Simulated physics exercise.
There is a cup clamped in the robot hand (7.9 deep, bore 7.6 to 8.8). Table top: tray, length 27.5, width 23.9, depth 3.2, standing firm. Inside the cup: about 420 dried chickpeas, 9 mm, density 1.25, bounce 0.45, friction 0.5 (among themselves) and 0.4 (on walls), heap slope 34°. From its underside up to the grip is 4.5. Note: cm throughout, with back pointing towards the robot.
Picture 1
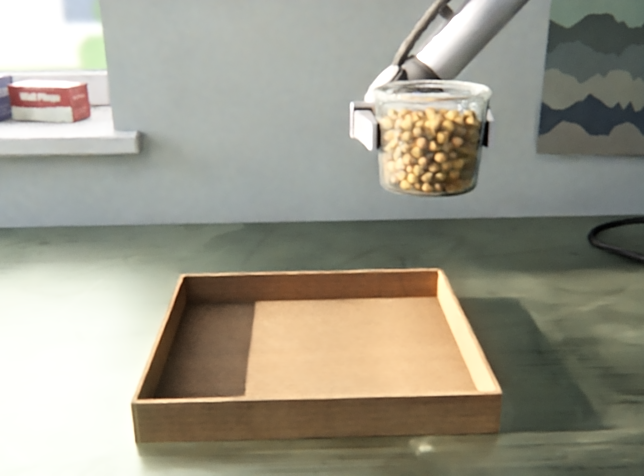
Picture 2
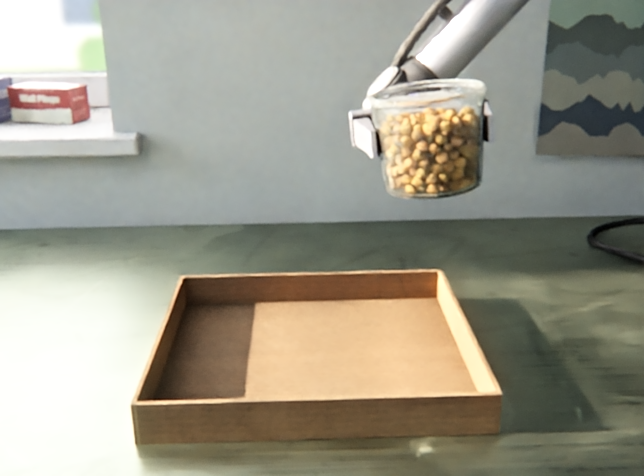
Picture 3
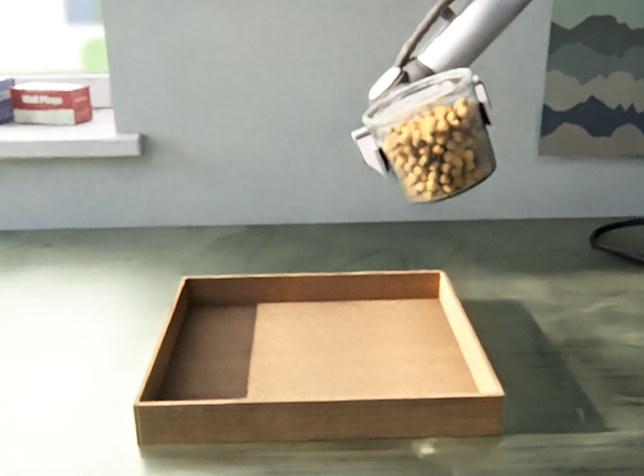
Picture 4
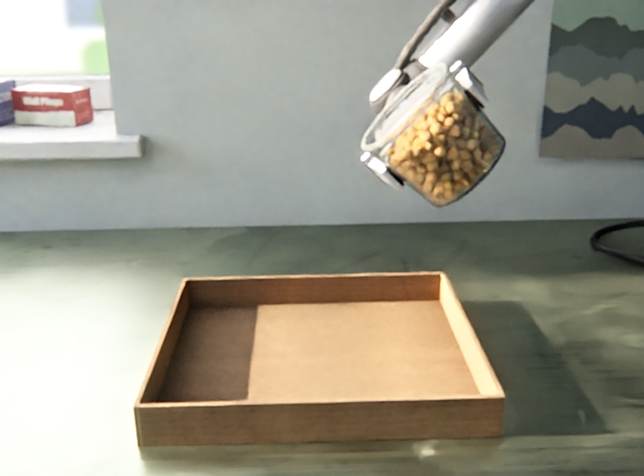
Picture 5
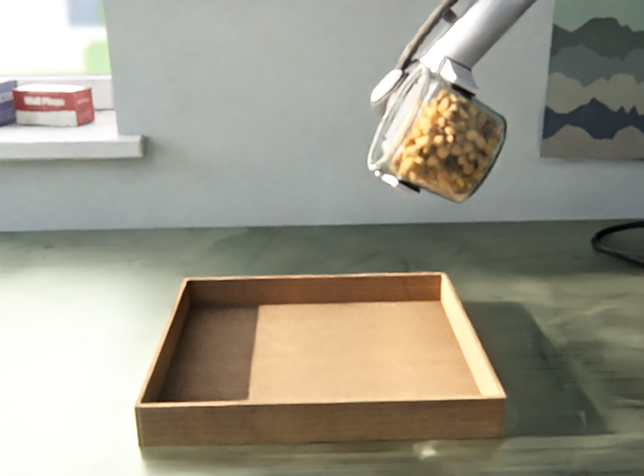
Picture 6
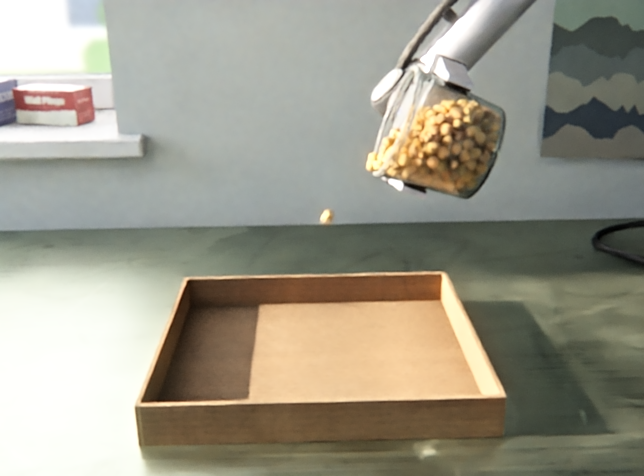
Above a wooden tray, a robot arm tilts a clear cup until one chickpea drops.
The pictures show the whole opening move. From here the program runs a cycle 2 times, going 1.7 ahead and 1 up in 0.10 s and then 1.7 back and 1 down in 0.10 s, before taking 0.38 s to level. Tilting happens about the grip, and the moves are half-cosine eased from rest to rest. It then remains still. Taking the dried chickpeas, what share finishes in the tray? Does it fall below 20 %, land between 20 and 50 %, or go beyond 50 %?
It lands between 20 and 50 %.
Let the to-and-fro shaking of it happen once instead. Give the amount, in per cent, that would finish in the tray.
Then roughly 15 percent.
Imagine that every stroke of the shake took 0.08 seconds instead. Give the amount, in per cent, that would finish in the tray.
In that case around 45 per cent.
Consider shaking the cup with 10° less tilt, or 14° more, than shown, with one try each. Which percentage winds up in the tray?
It would be around 15 and 60 per cent.
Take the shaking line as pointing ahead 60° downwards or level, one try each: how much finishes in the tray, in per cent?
I'd say close to 5 percent for the first and close to 30 percent for the second.
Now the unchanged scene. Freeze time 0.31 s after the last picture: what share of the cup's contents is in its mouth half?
My estimate is near 55 per cent.
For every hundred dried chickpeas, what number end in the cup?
Around 70 in a hundred.
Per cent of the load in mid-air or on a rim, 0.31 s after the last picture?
Around 4 percent of the load.
Then, 0.31 s later, tilted 69° forward, highest piece 23 above the table; 360 in the cup, 46 in the tray, 17 in flight or on a rim.
Then, 0.62 s later, tilted 25° forward, highest piece 23 above the table; 289 in the cup, 127 in the tray, 7 in flight or on a rim.
Then, 0.98 s later, level, highest piece 23 above the table; 288 in the cup, 135 in the tray.
Then, 2.03 s later, level, highest piece 23 above the table; 288 in the cup, 135 in the tray.
At rest, 288 in the cup, 135 in the tray. That is 32 % in the tray.
